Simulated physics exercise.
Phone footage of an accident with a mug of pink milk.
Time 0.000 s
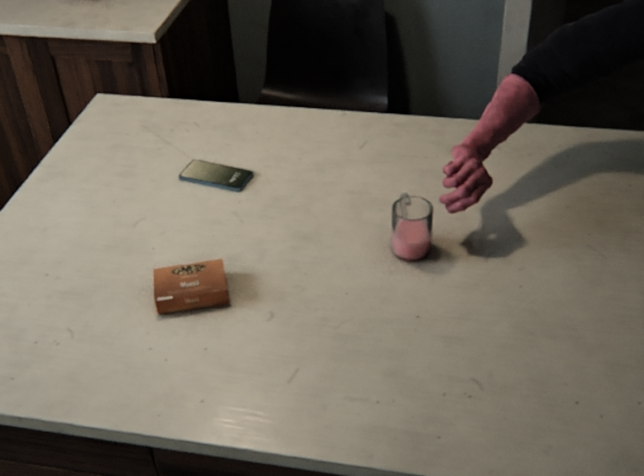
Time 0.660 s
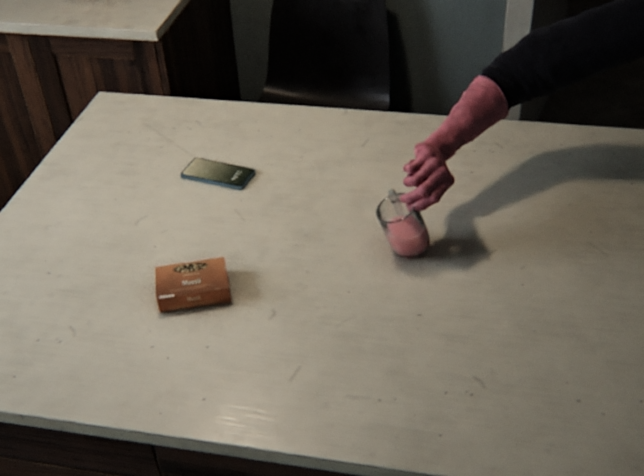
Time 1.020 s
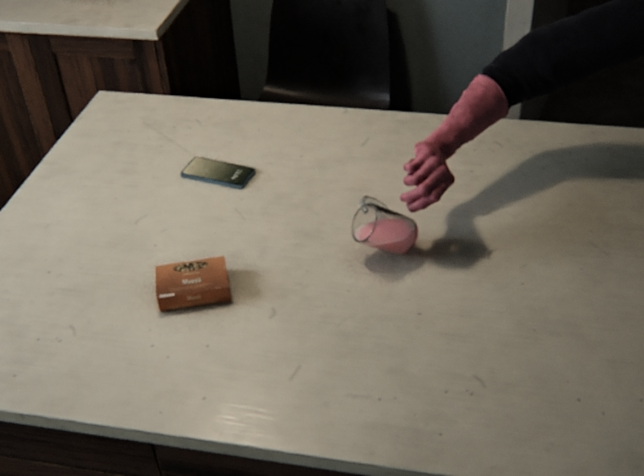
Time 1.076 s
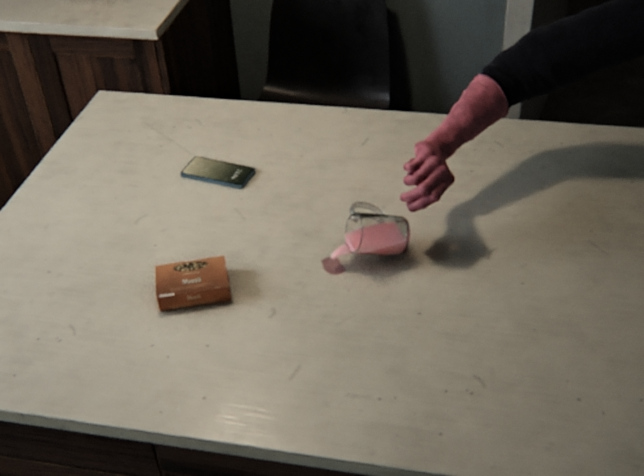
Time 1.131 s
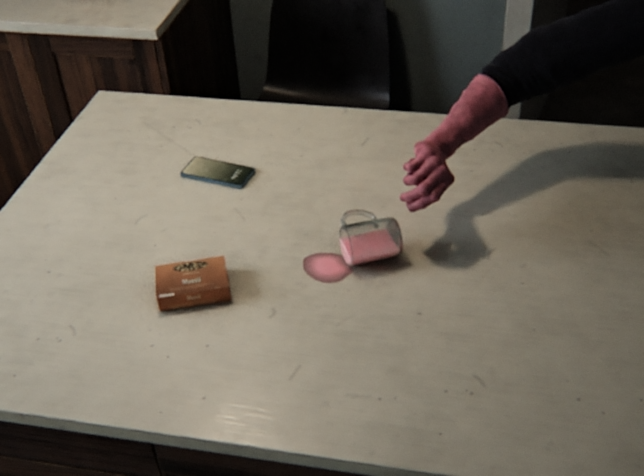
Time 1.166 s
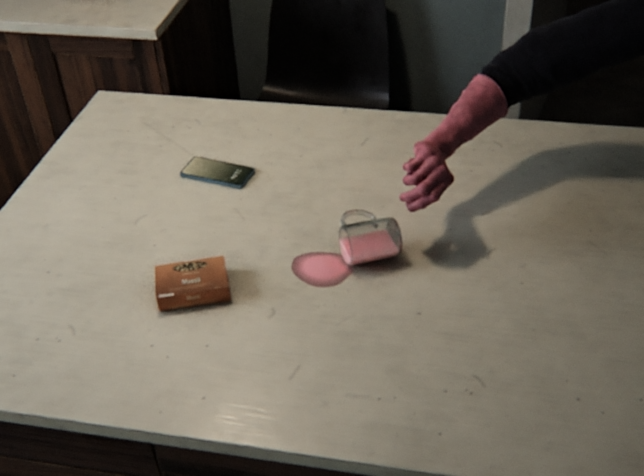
At first a glass mug of pink milk stands upright on a pale table, near a phone and a small packet, as a hand reaches in from the right. The fingers push the mug over to the left, and it lies on its side while pink milk spreads in a puddle beside its rim.
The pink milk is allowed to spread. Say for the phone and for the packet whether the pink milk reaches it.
Result: The phone is not reached; the packet is reached.
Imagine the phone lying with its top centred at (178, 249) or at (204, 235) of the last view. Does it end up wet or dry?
Try 1 - it gets hit; try 2 - it gets hit.
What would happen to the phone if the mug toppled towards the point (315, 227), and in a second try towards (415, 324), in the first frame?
Case one, the item is caught; case two, the item is left alone.
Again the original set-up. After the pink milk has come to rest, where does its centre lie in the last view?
The centre settles near (232, 293) in the last view.
After 1.6 s, the puddle covers about as much as a plate; the phone is untouched; the packet is reached.
After 2.3 s, the puddle covers about as much as a tray; the phone is untouched; the packet is reached.
After 3.6 s, the puddle covers about as much as a tray; the phone is untouched; the packet is reached.
